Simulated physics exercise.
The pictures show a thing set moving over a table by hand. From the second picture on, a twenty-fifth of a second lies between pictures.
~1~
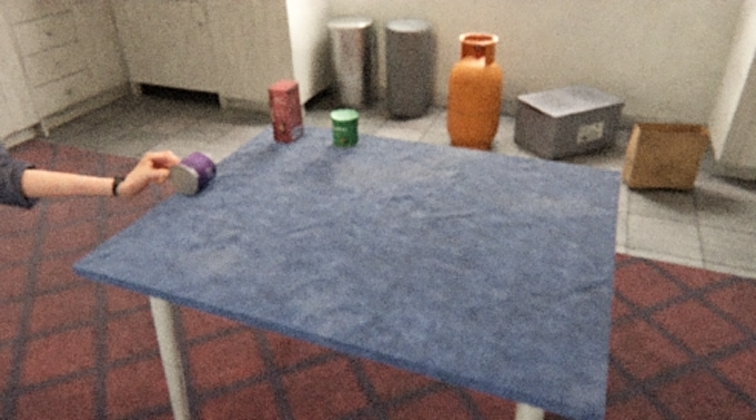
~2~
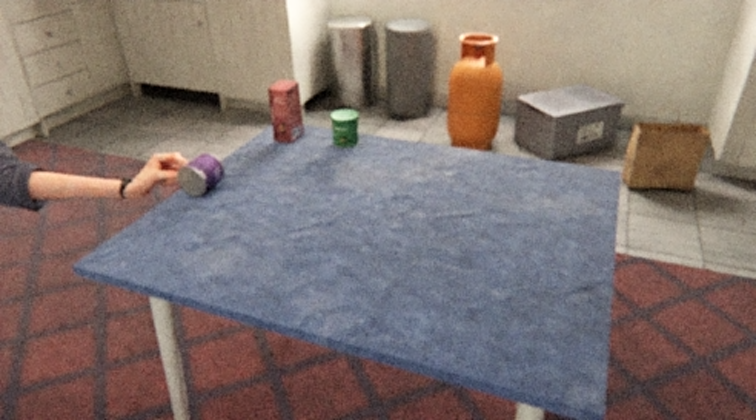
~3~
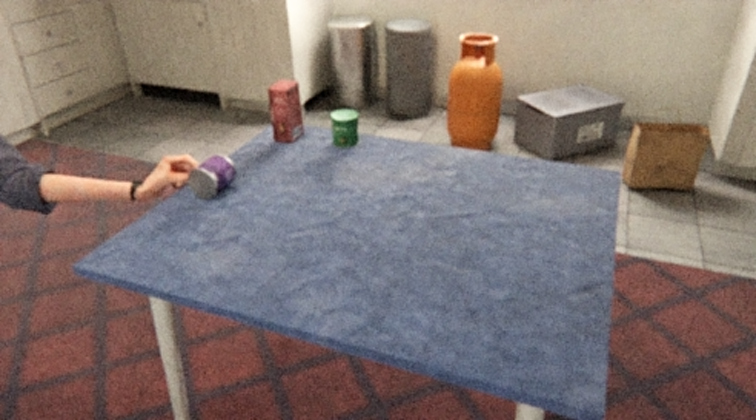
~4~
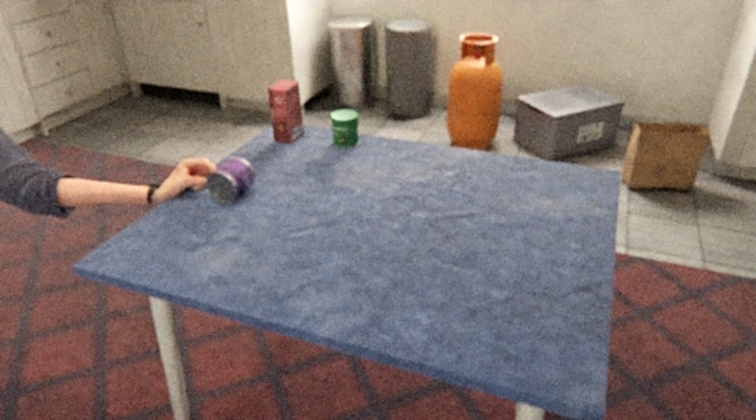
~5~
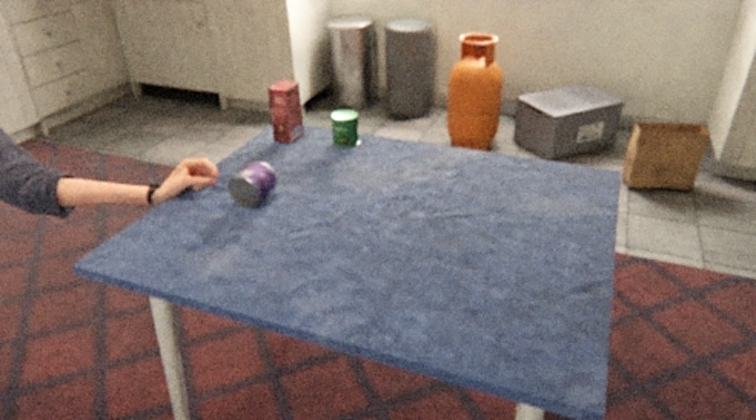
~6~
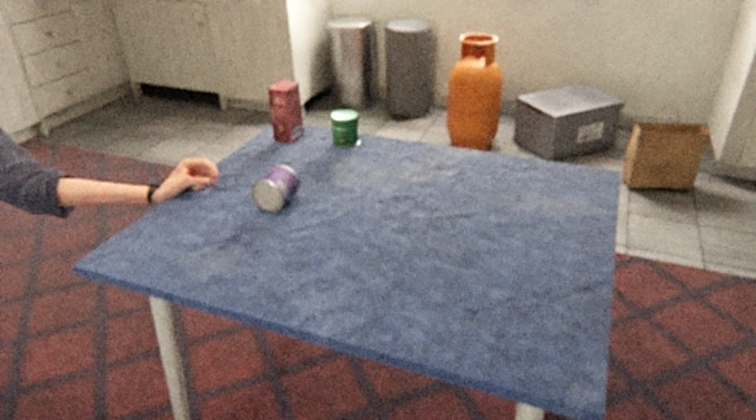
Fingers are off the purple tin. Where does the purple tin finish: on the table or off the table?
The purple tin goes over the edge.
Then, 0.40 s after the last picture, purple tin rolled well along near (538, 239).
Then, 0.80 s after the last picture, purple tin now off the table.
By the end, off the table, purple tin.
